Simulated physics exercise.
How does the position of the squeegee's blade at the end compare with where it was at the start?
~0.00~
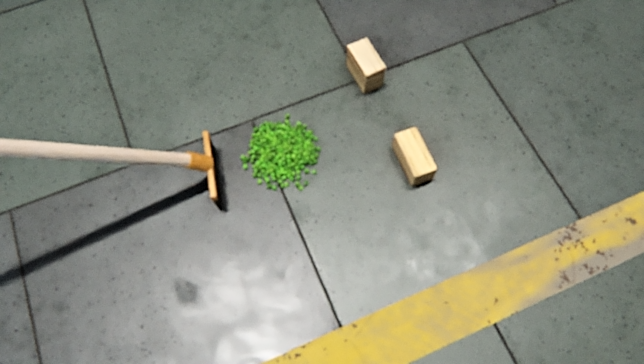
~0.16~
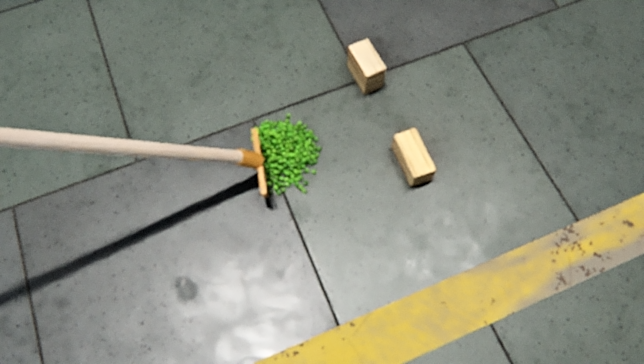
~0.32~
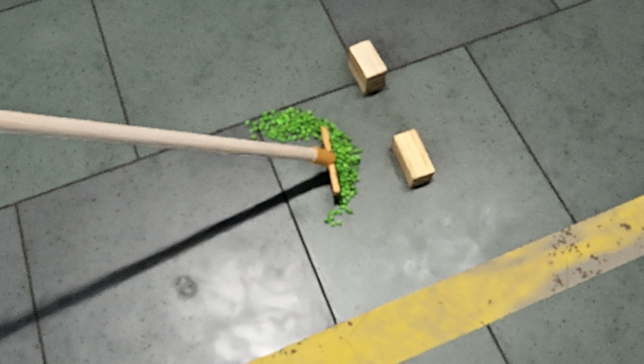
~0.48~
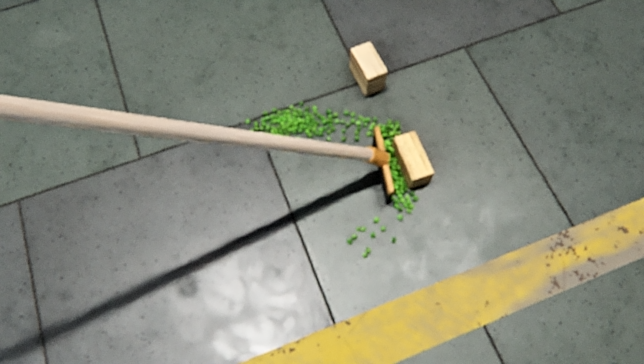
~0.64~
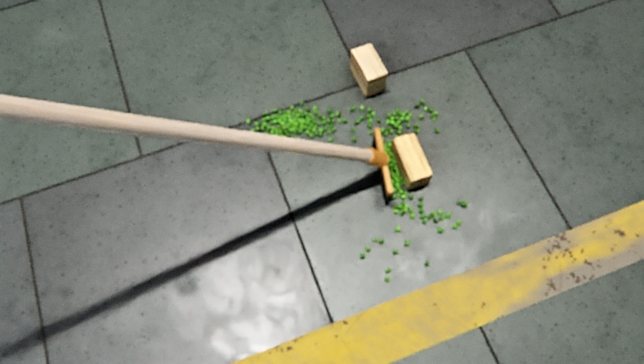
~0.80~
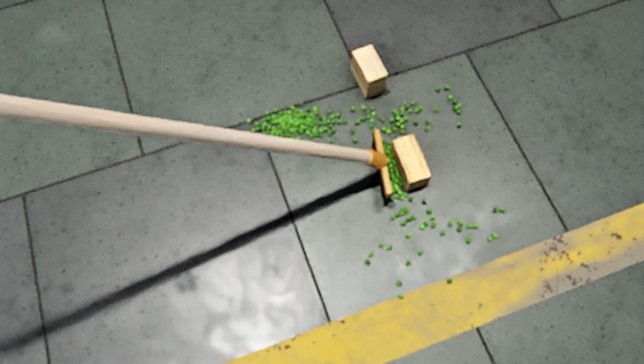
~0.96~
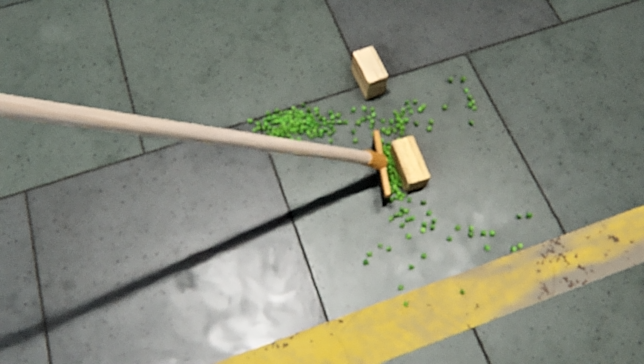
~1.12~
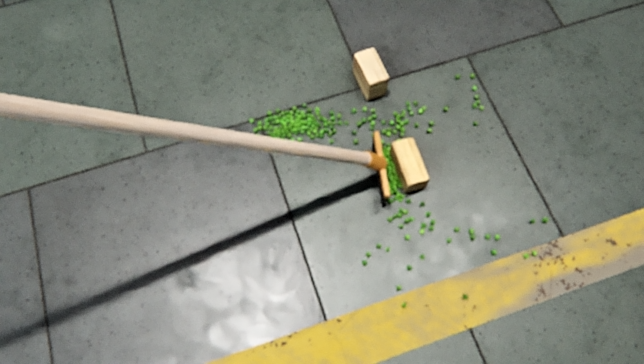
At the start the blade is to the left of the heap of peas, clear of the blocks. At the end it is farther right, close beside the left side of the nearer wooden block.
